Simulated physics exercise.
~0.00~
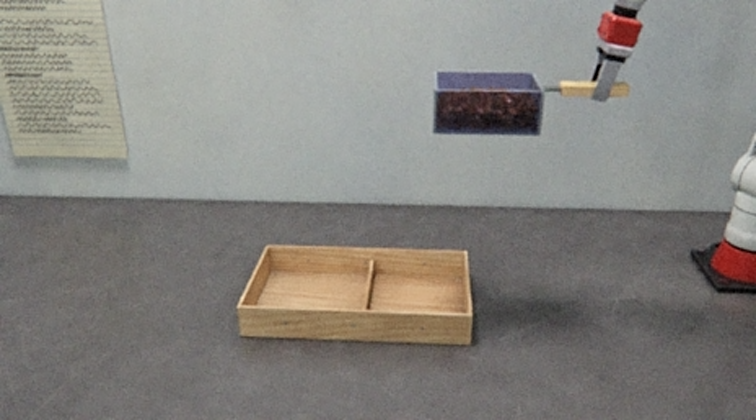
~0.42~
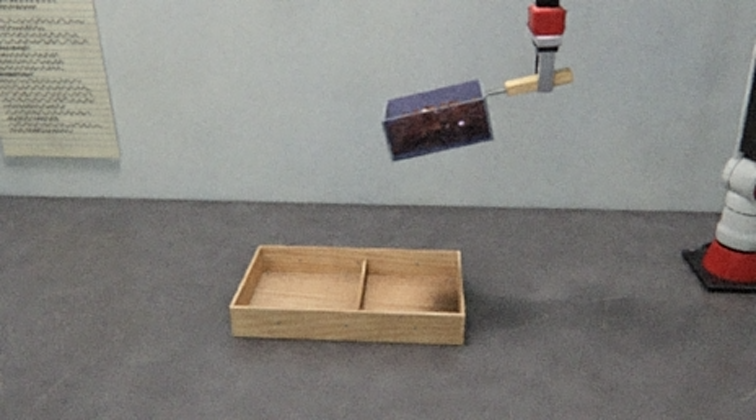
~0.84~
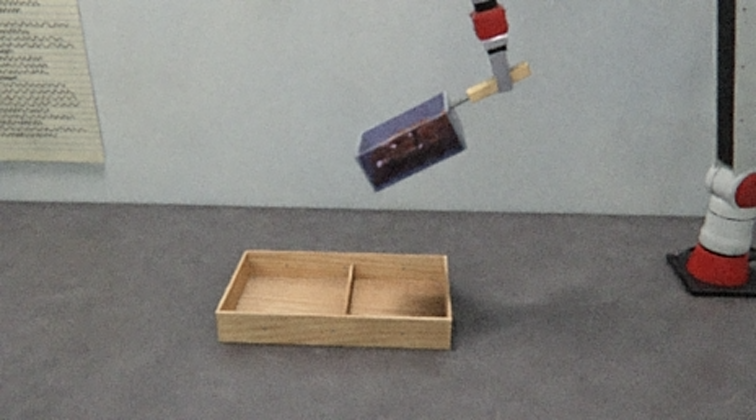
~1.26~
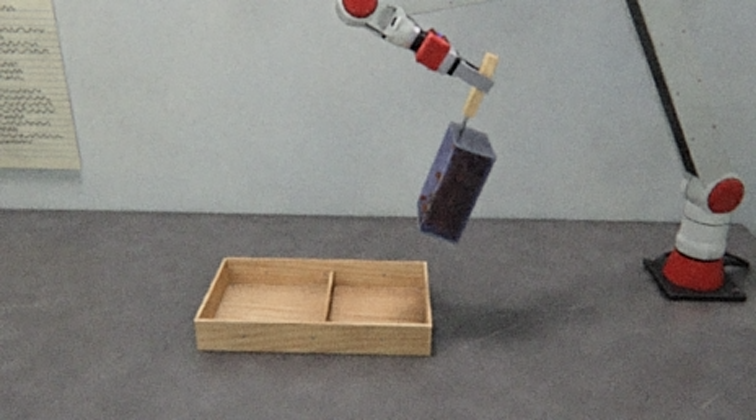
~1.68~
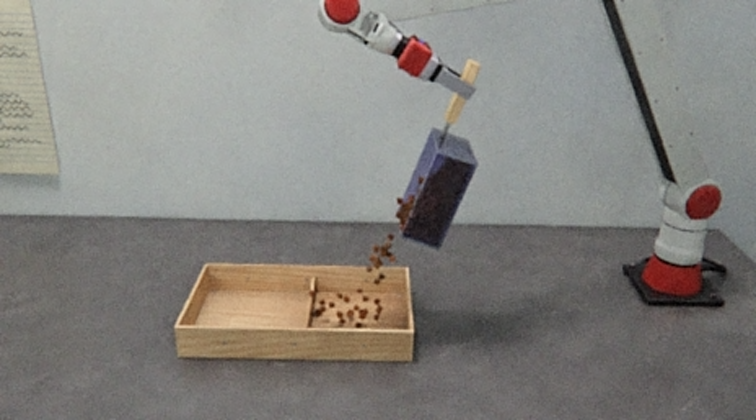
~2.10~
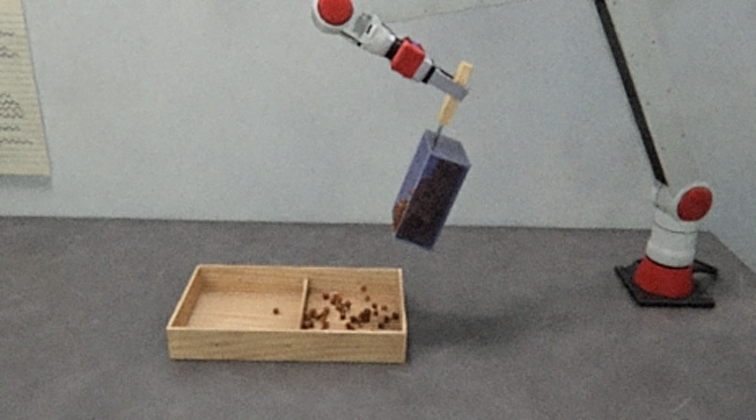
We see a robot arm carry a box of small brown pellets left above a divided wooden crate and tip it steeply, spilling some pellets into the crate's right part, with a stray one landing in the left part, while the box stays tilted overhead.
